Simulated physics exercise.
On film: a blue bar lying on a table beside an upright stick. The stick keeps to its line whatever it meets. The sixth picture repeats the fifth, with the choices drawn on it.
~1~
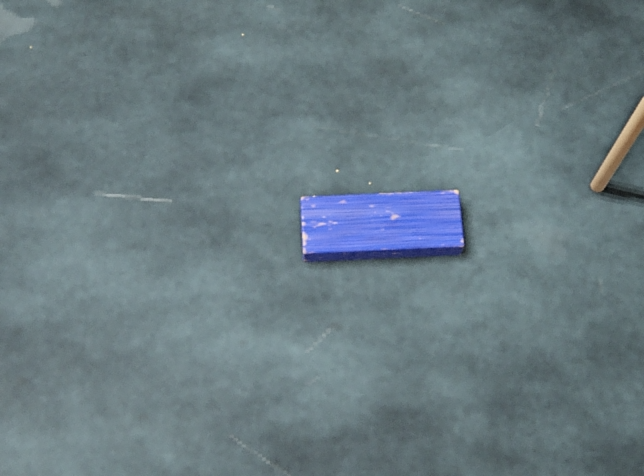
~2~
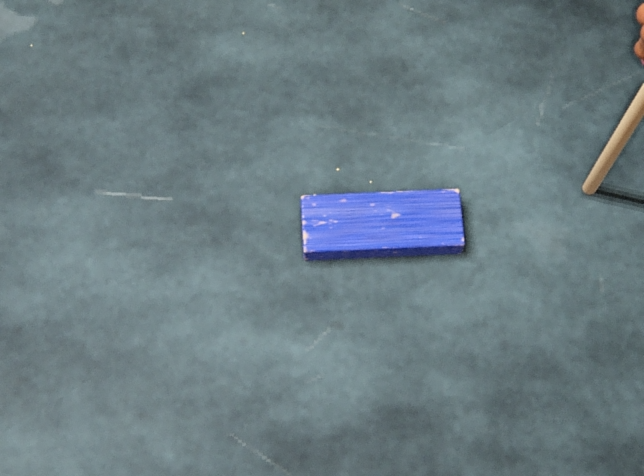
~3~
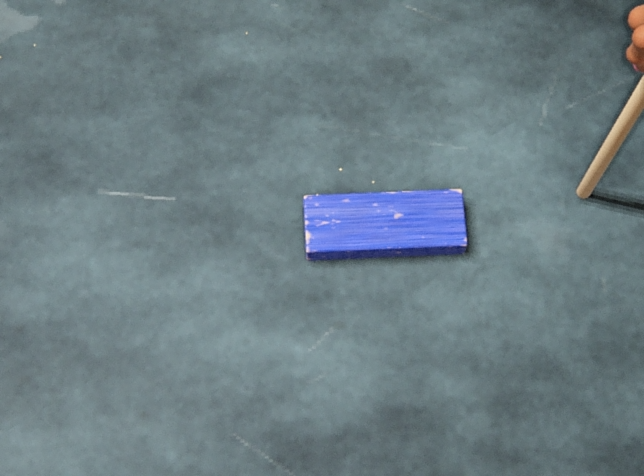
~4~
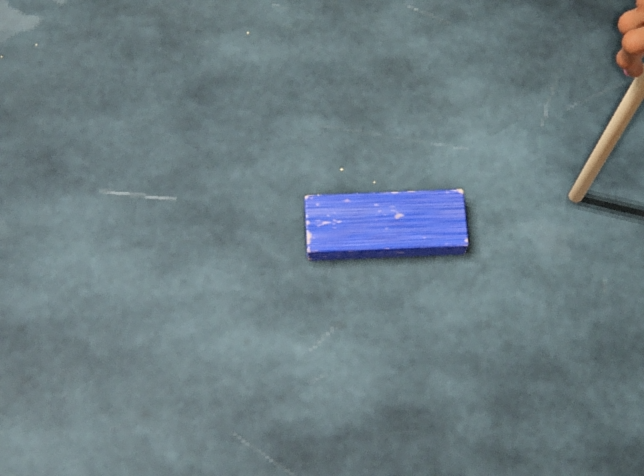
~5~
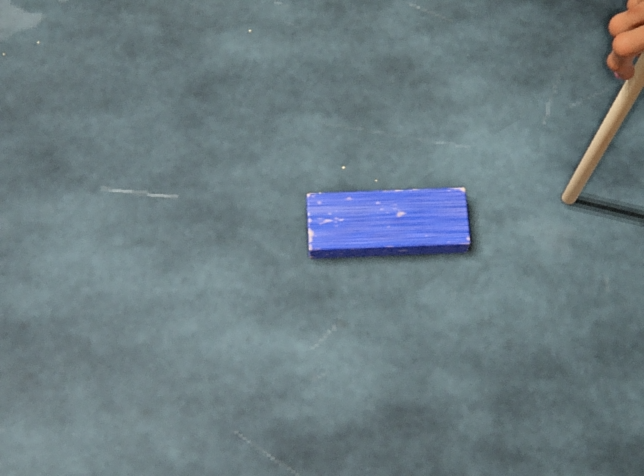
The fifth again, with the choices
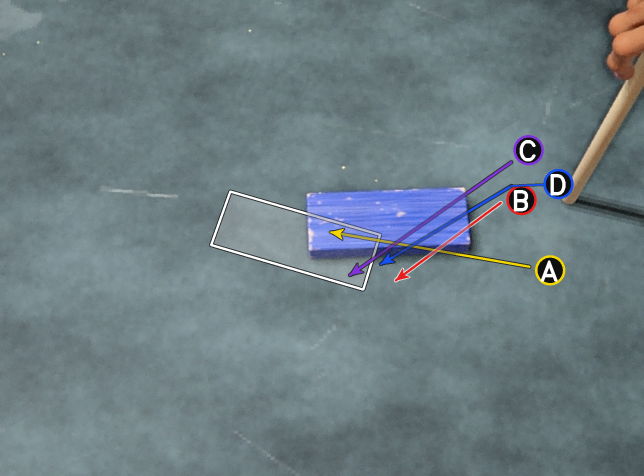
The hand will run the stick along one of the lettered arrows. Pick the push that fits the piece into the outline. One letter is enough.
Stroke D.
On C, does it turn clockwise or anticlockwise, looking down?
It turns clockwise.
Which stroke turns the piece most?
Stroke C.
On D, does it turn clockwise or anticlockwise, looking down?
Clockwise.
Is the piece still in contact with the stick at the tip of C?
At the end, yes.
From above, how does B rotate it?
It turns clockwise.
On the marked copy, A from (529, 267) to (330, 232); B from (501, 203) to (396, 280); C from (511, 162) to (350, 275); D from (512, 186) to (381, 264).
Following D. Soon after the start, foot of the stick (464, 215), piece (382, 220).
Later, foot of the stick (417, 244), piece (332, 230).
In the end, foot of the stick (381, 265), piece (297, 232); it fills the outline.
As for the rest, A leaves the piece out of the outline, at (373, 185); B leaves the piece out of the outline, at (323, 224); C leaves the piece out of the outline, at (320, 289).
